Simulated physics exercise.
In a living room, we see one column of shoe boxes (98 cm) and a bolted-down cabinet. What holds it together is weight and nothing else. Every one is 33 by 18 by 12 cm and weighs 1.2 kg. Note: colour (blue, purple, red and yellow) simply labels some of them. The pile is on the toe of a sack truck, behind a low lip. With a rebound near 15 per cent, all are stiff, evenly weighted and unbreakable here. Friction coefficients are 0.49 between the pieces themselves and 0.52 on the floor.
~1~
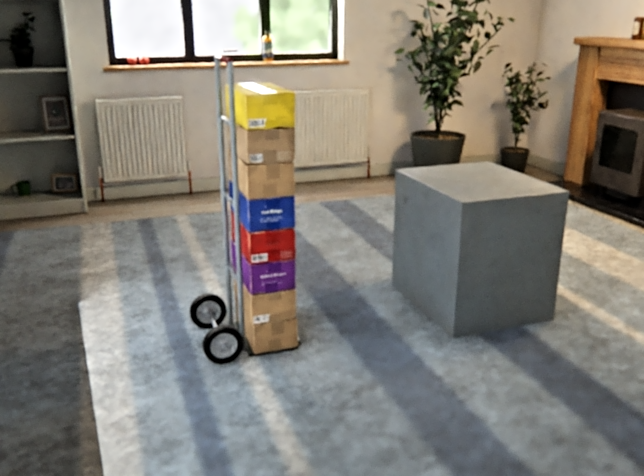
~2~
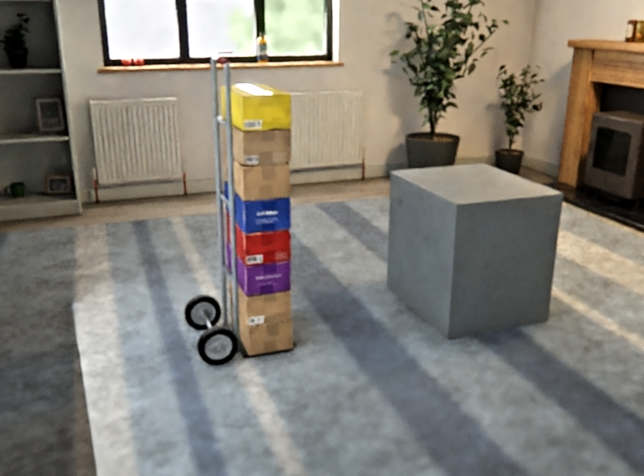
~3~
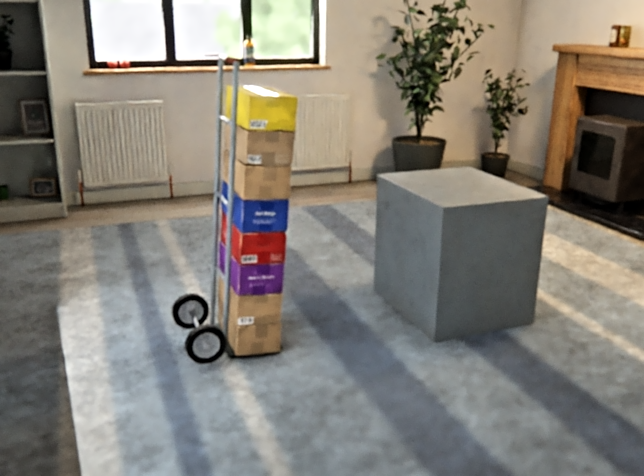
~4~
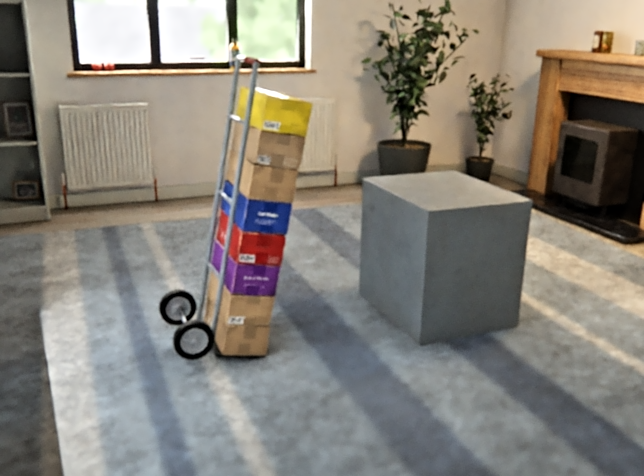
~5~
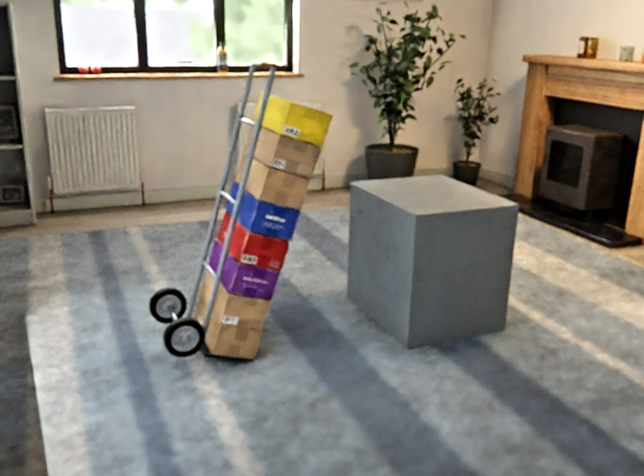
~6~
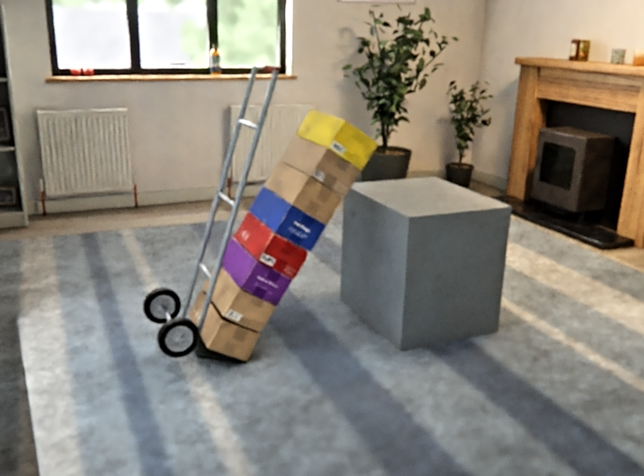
A sack truck carrying a column of coloured and brown boxes stands upright in a living room, then tilts steadily to the right; the boxes lean with it, then tip further than the frame, separating from it toward the grey block.
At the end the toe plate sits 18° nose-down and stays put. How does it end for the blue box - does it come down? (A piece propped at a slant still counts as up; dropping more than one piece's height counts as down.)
It is down.
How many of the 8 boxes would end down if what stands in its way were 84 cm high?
2.
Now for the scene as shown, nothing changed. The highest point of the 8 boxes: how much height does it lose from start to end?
About 30 cm.
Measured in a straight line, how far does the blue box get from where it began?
It finishes around 62 cm from its starting point.
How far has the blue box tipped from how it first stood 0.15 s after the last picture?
Tilt from start: Approx. 50 degrees.
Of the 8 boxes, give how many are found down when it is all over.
All told, it comes to 6.
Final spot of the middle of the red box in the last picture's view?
Somewhere around pixel (308, 284).
Then, 0.06 s on from the sixth picture, 1 of the 8 boxes down; blue box tipped 40°, 58 mm lower; purple box tipped 40°.
Then, 0.15 s on from the sixth picture, 3 of the 8 boxes down; blue box tipped 52°, 12 cm lower; yellow box tipped 53°, 26 cm lower.
Then, 0.31 s on from the sixth picture, 5 of the 8 boxes down; blue box tipped 66°, 24 cm lower; yellow box upside down.
Then, 1.01 s on from the sixth picture, 5 of the 8 boxes down; blue box tipped 69°, 29 cm lower; yellow box upside down.
Finally, 6 of the 8 boxes down; blue box tipped 69°, 30 cm lower; yellow box upside down; purple box tipped 69°, 12 cm lower. Seen by the last camera, middles, blue box near (333, 271), yellow box near (441, 181).
